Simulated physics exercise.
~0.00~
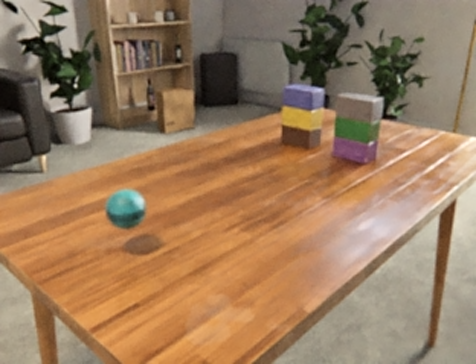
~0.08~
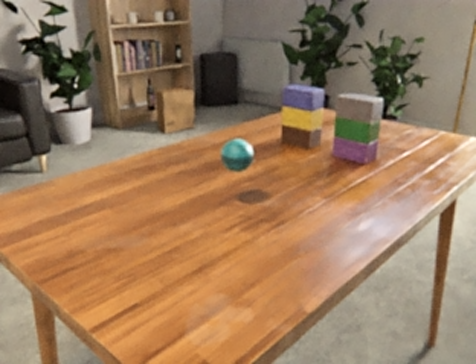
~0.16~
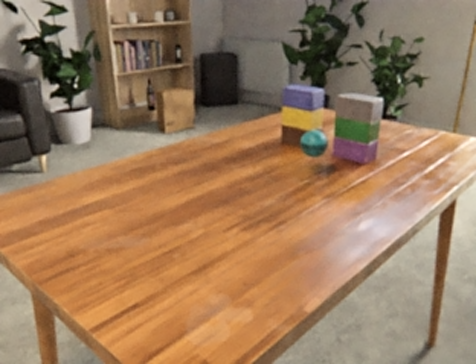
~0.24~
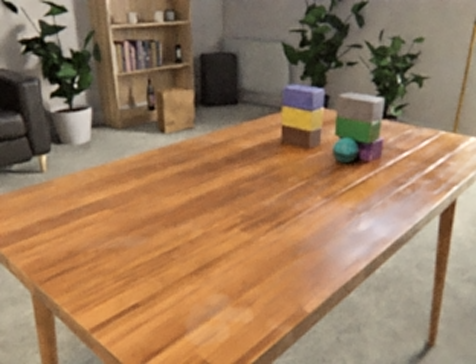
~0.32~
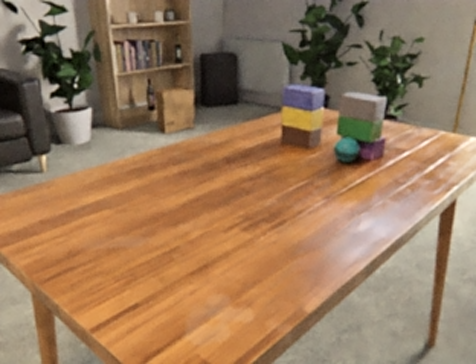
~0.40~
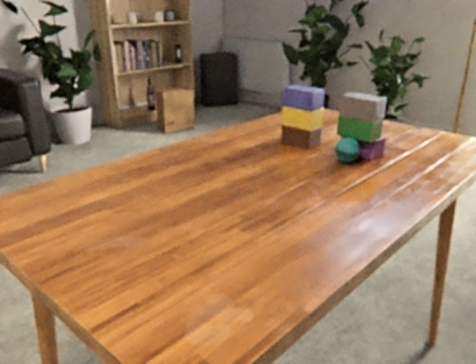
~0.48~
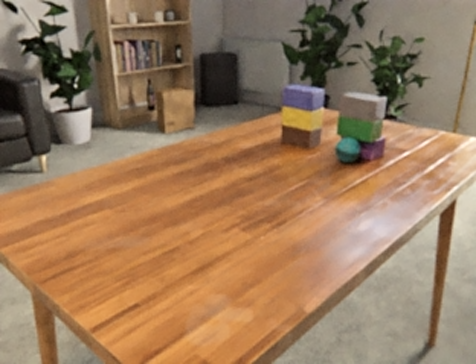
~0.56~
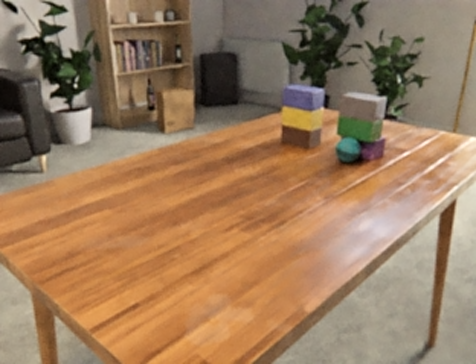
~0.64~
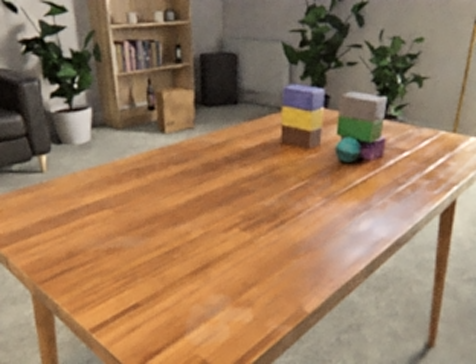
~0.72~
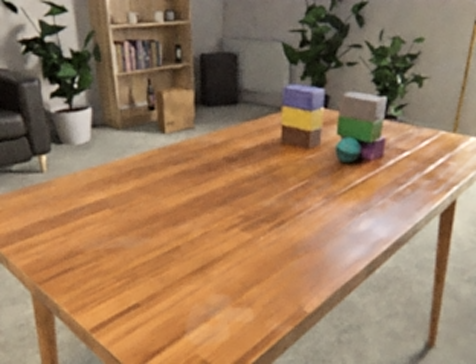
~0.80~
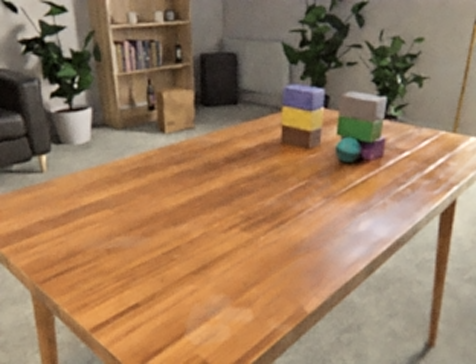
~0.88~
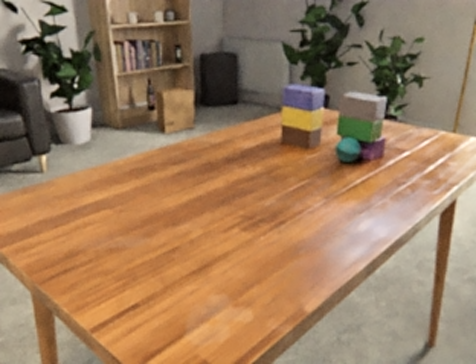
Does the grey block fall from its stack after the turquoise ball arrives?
No, the grey block stays in its spot on top of the green block.
